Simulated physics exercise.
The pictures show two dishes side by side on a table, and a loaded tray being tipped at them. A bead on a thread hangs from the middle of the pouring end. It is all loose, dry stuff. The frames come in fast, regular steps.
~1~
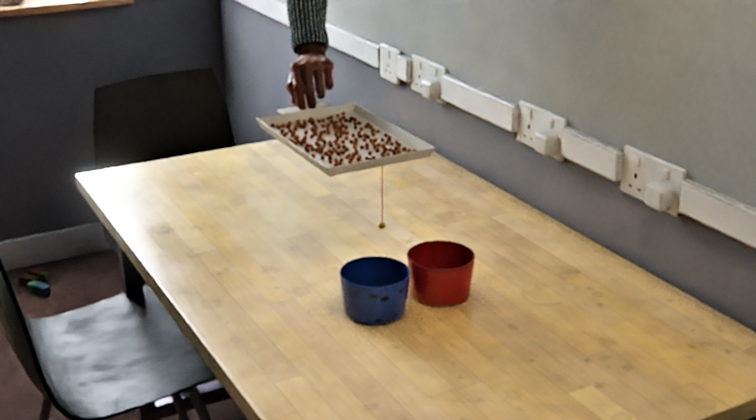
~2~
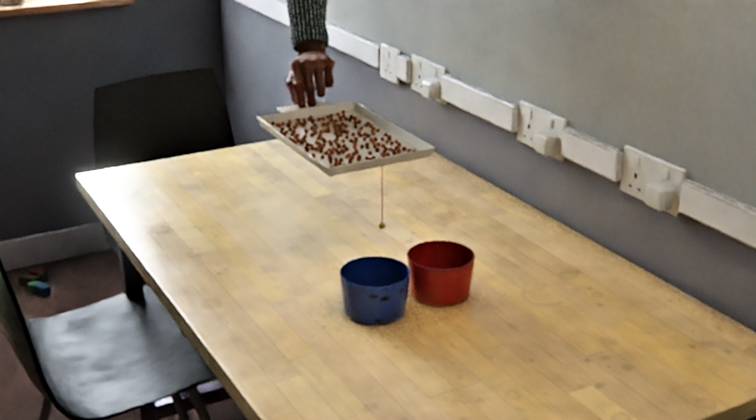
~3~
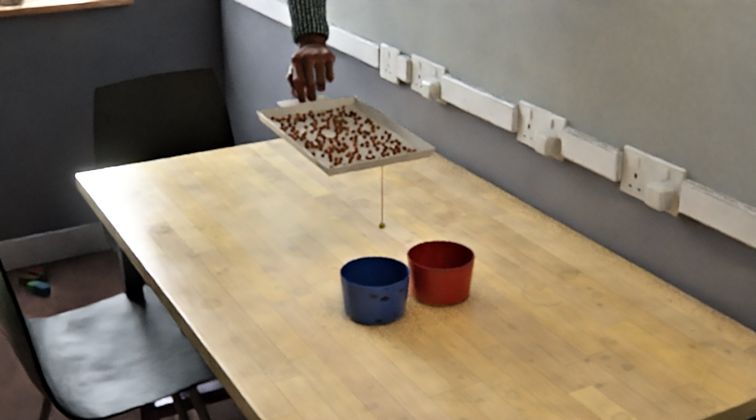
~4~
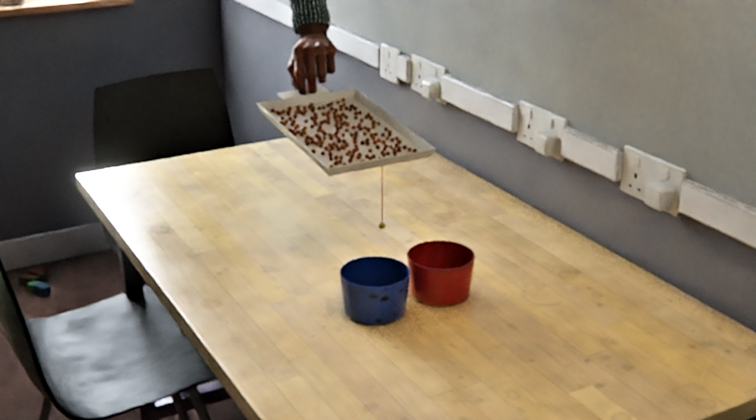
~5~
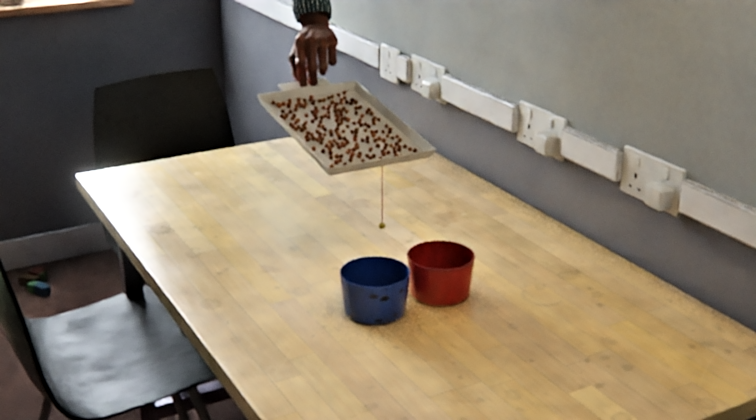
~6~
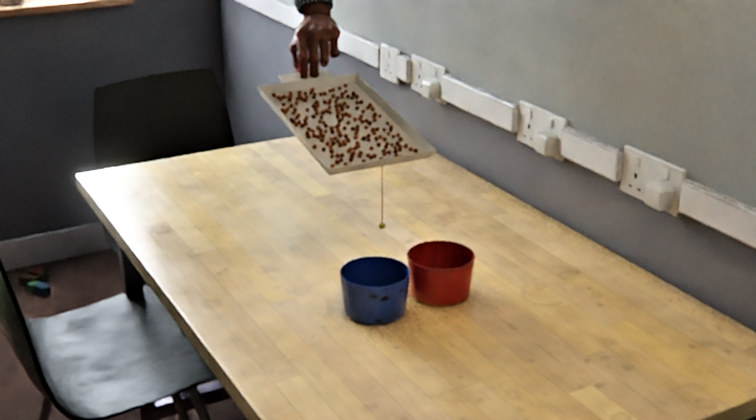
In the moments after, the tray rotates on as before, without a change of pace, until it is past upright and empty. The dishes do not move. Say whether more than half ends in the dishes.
Together they catch only the smaller part.
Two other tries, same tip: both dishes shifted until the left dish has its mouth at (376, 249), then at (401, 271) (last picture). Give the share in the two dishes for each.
Near 100 % and 0 %.
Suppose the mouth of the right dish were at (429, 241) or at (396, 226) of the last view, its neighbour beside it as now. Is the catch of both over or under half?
First over half, then less than half.
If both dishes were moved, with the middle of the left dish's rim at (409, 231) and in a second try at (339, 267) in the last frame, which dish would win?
At the first place the left dish, at the second the right one.
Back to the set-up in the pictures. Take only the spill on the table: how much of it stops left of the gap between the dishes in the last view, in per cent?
Roughly 50 in a hundred.
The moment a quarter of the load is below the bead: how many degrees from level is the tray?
At about 90°.
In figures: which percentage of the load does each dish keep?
Left dish near 0 in a hundred; right dish near 0.
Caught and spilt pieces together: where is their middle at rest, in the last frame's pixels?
Near (405, 277).
Just after the last frame, tray tipped steeply; almost all on the tray; just a few in the left dish; about a tenth outside both; just a few in the air.
A moment on, tray tipped right over; about a tenth on the tray; just a few in the left dish; just a few in the right dish; roughly half outside both; roughly a quarter in the air.
Further on, tray tipped past a quarter turn; about a tenth in the left dish; about a tenth in the right dish; almost all outside both.
When it is over, tray tipped past a quarter turn; about a tenth in the left dish; about a tenth in the right dish; almost all outside both.
